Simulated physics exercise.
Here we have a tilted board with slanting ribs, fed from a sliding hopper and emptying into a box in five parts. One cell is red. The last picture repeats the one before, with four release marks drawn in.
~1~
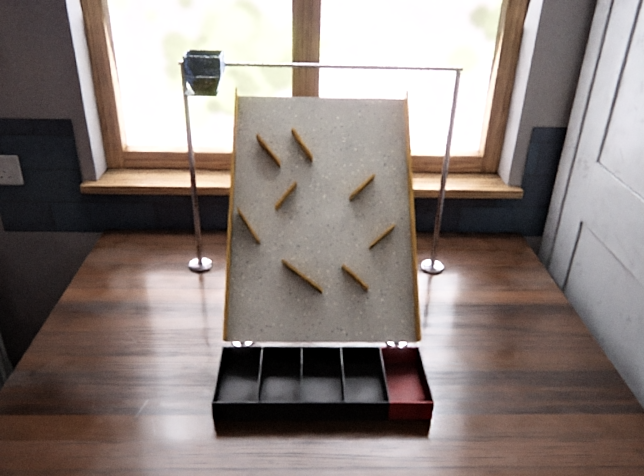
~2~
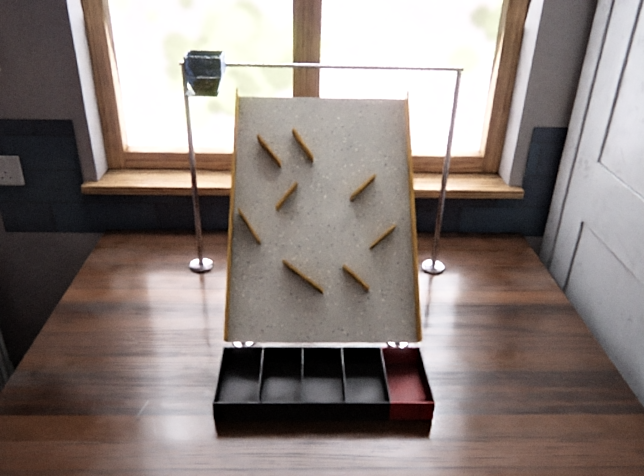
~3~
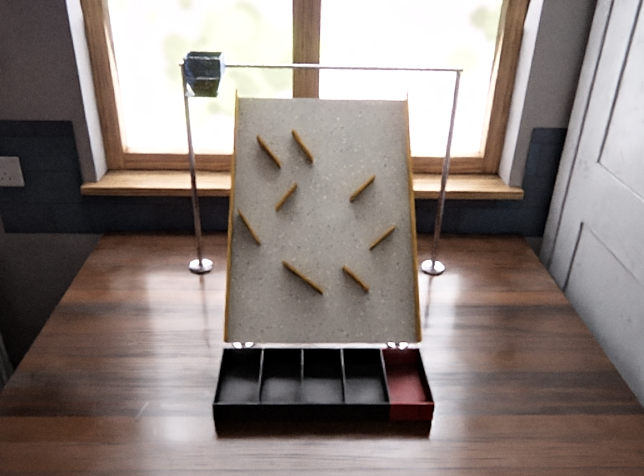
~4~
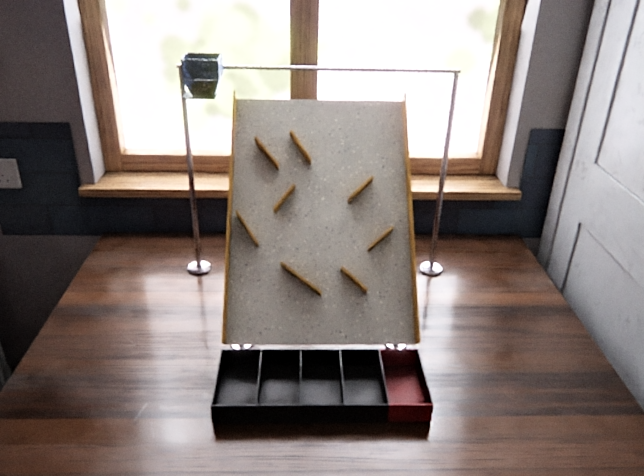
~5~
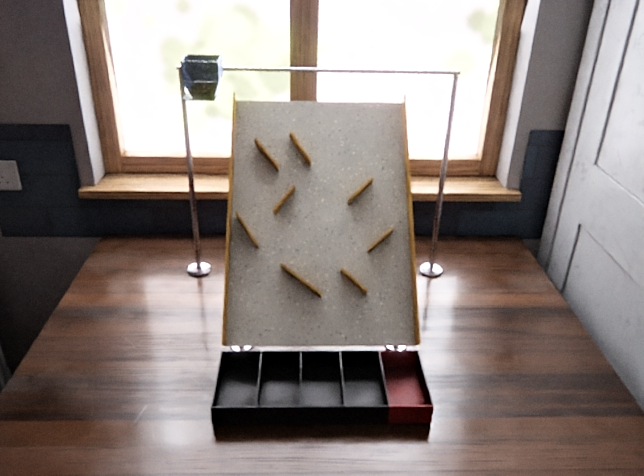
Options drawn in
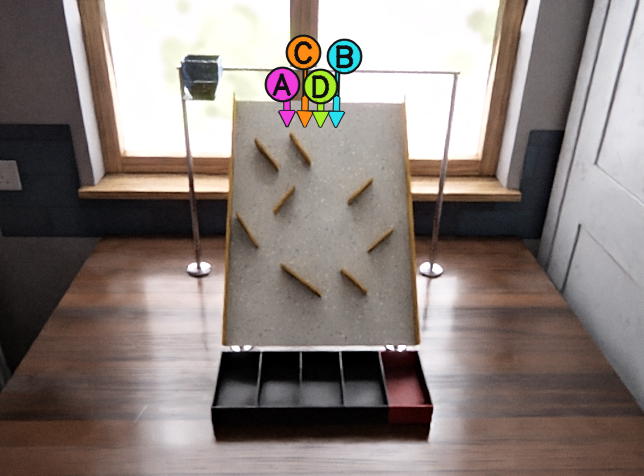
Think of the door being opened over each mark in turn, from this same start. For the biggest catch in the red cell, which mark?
Take C.
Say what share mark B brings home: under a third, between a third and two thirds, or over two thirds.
It is under a third.
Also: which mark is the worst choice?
B it is.
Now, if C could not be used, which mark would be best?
Mark A.
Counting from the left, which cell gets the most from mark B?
It is the fourth one.
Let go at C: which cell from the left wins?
It is the fifth one.
On the marked copy, mark A meets the board at (287, 120); mark B meets the board at (335, 121); mark C meets the board at (304, 120); mark D meets the board at (320, 121).
With A, close to half in the red cell, close to a third in other cells, a small share outside the box.
With B, only a few in the red cell, all but a few in other cells, a small share outside the box.
With C, the bulk in the red cell, a small share in other cells, a small share outside the box.
With D, close to a third in the red cell, close to half in other cells, a small share outside the box.
